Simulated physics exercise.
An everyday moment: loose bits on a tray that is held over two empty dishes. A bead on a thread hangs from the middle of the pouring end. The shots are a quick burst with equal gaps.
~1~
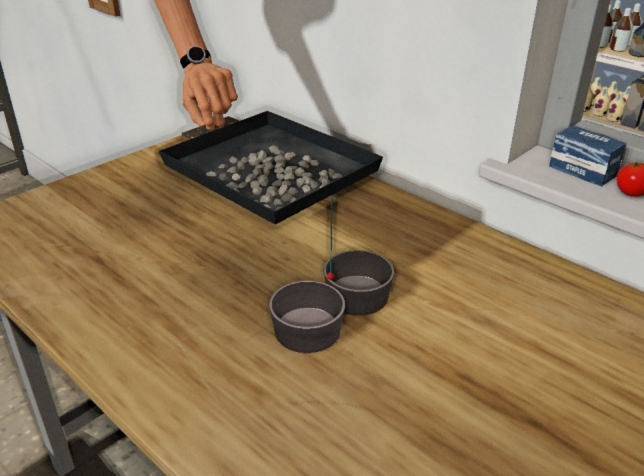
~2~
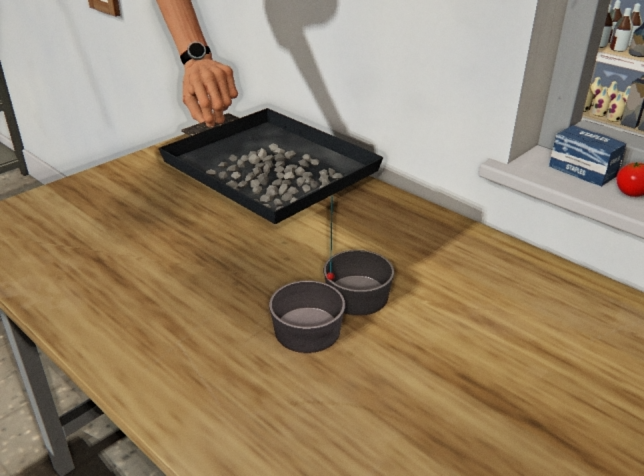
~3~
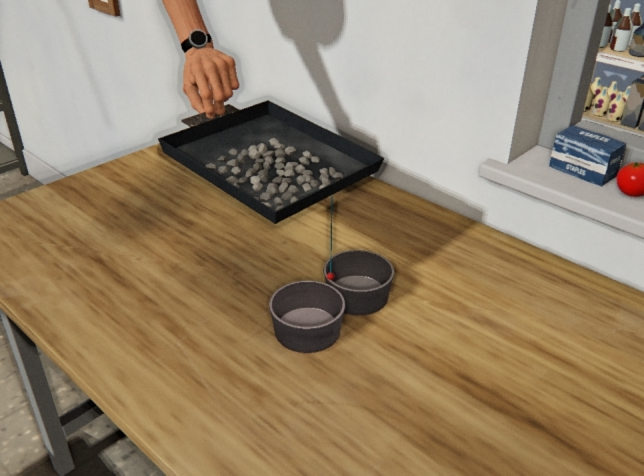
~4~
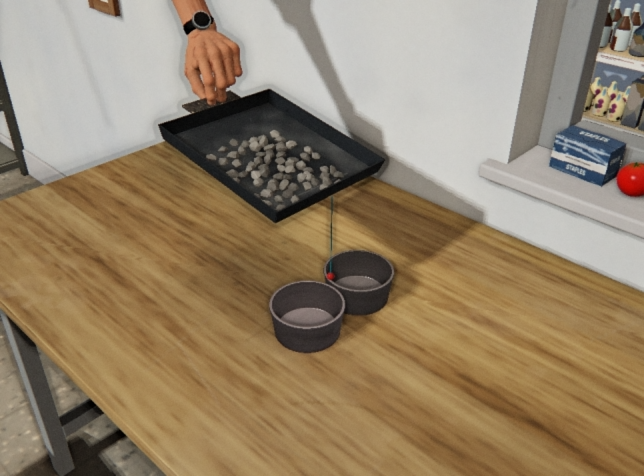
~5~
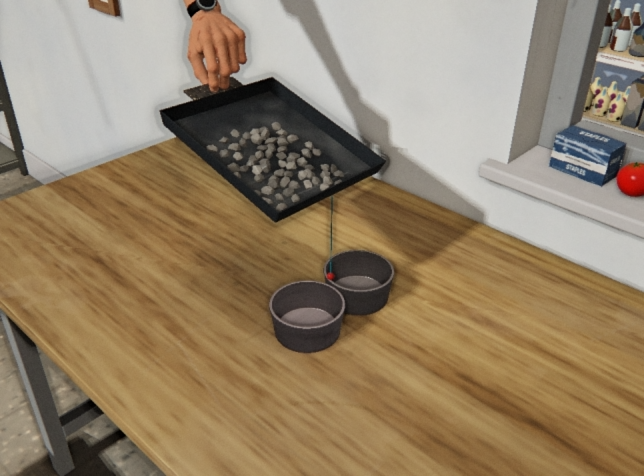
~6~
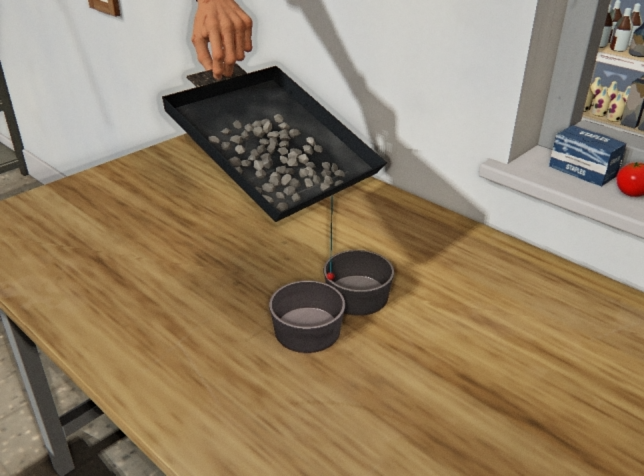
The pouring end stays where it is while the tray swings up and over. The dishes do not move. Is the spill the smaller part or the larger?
In the dishes lies less than half of it.
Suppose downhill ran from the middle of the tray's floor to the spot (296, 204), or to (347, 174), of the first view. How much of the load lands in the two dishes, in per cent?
About 60 and 80 per cent.
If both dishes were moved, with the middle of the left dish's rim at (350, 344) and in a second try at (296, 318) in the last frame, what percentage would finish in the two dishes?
Near 30 % and 40 %.
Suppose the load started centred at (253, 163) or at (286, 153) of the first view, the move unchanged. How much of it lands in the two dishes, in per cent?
Near 30 % and 20 %.
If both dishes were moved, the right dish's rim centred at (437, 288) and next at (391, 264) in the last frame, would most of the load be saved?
The first try: Not half. The second: Above a half.
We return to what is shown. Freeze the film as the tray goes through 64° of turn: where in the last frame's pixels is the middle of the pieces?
Close to (324, 179).
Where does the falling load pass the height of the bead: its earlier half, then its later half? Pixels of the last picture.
Around (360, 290) and then (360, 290).
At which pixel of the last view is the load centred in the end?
Around (372, 331).
Soon after the last picture, tray tipped steeply; all on the tray.
A little later, tray tipped past a quarter turn; most on the tray; a stray few in the right dish; a small part outside both; about a quarter in the air.
Later still, tray tipped past a quarter turn; a stray few in the left dish; about a quarter in the right dish; most outside both.
At rest, tray tipped past a quarter turn; a stray few in the left dish; about a quarter in the right dish; most outside both.
